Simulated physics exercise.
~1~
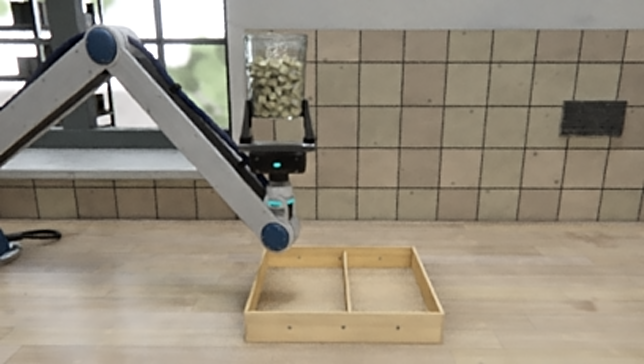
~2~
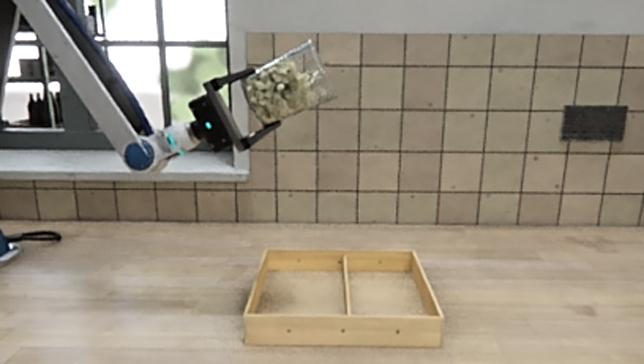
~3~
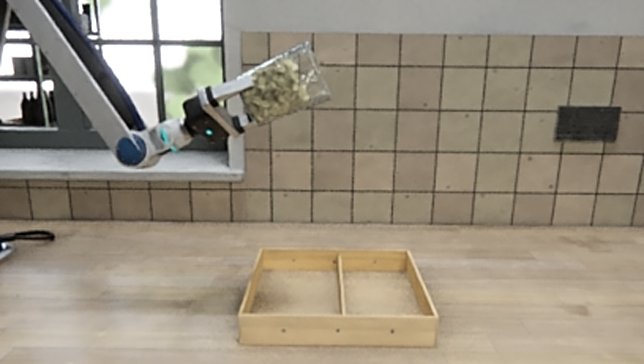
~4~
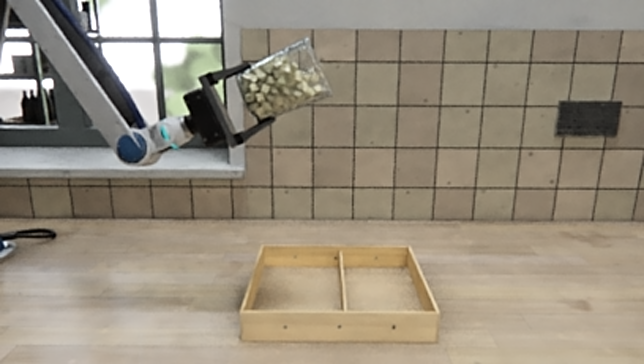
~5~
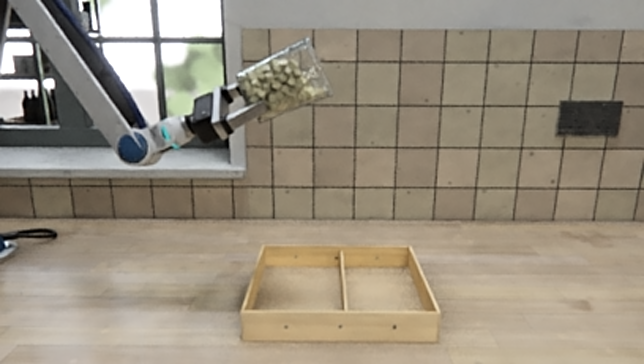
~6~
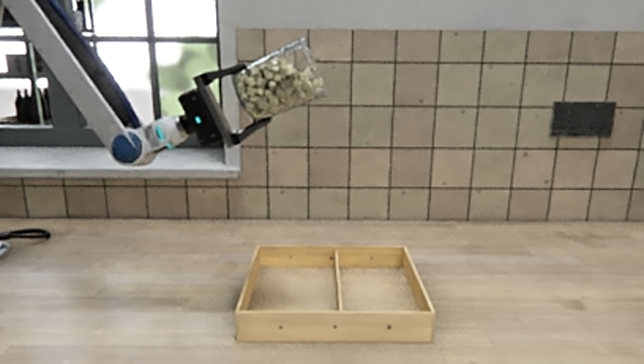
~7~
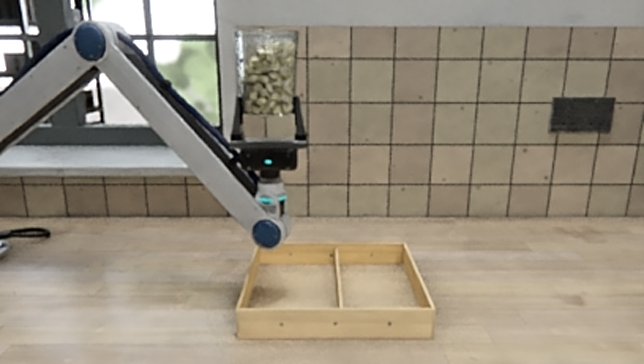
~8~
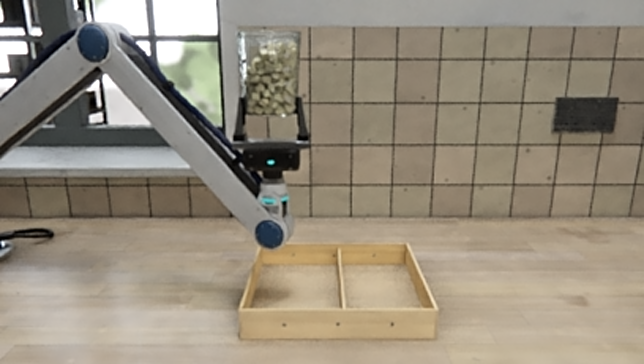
On a wooden counter by a tiled wall, a robot arm lifted a clear cup of pale vegetable pieces leftward and tipped it above a divided wooden tray, turned it while tilted, then brought it back upright, still full, with the tray empty.
